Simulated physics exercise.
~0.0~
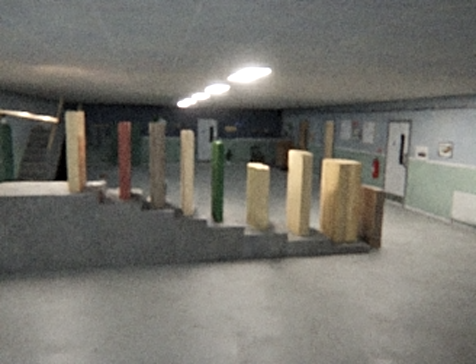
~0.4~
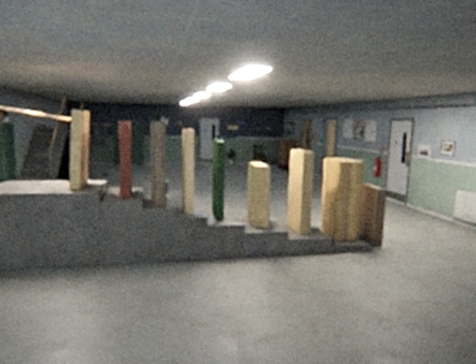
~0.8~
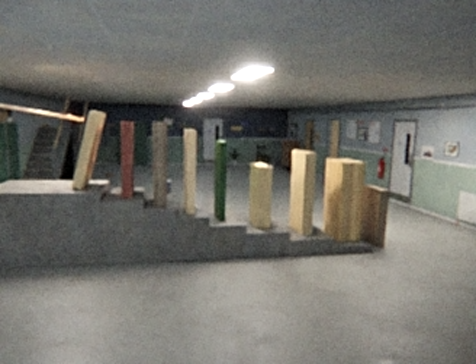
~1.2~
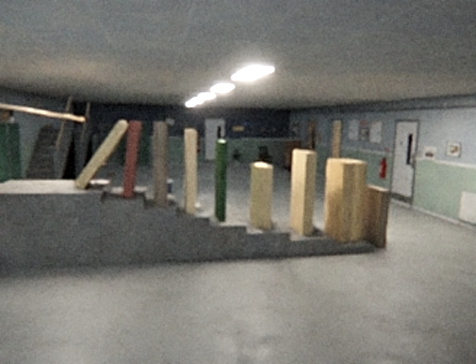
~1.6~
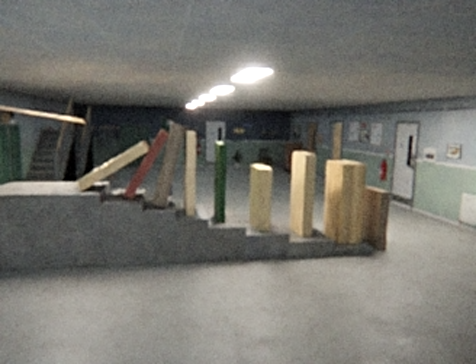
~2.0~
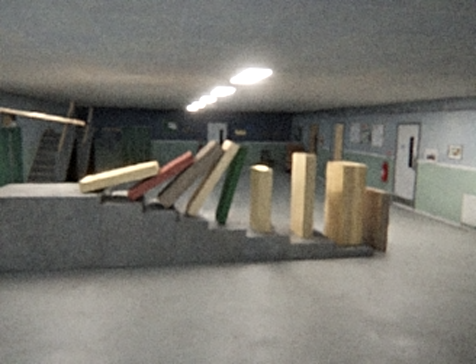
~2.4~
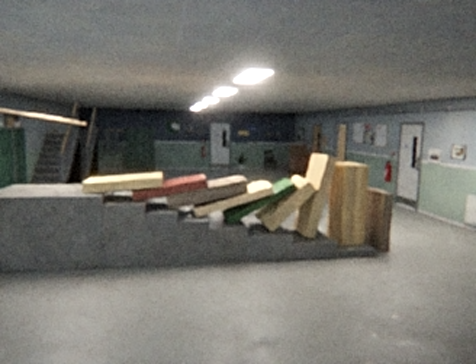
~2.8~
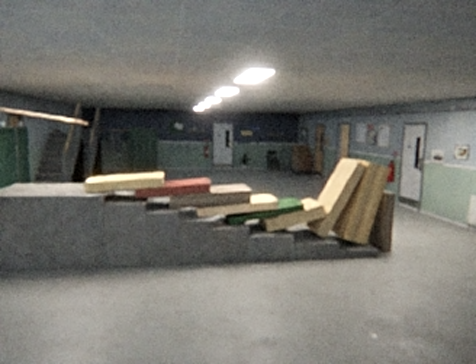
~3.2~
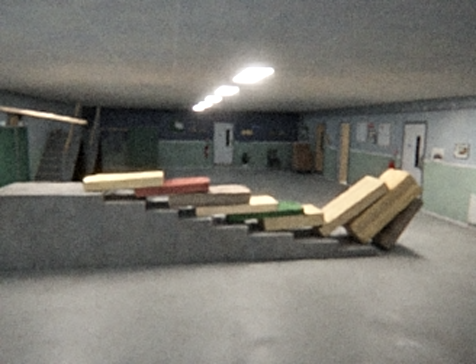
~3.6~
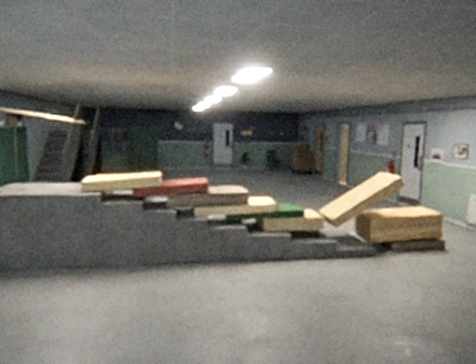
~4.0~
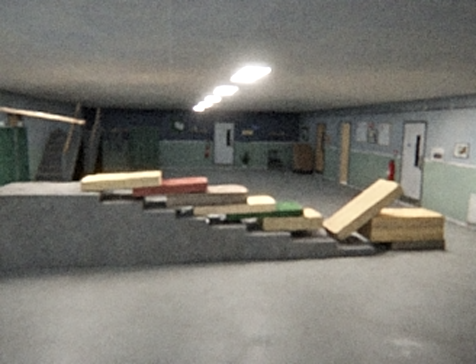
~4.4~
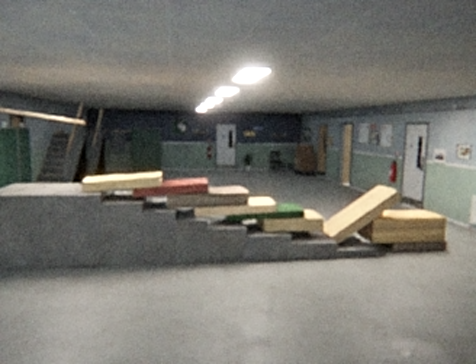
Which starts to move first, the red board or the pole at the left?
The pole starts to move first. It is already shifting to the right while the red board still stands upright, and the red board only tips later, once the first pale board has leaned over toward it.
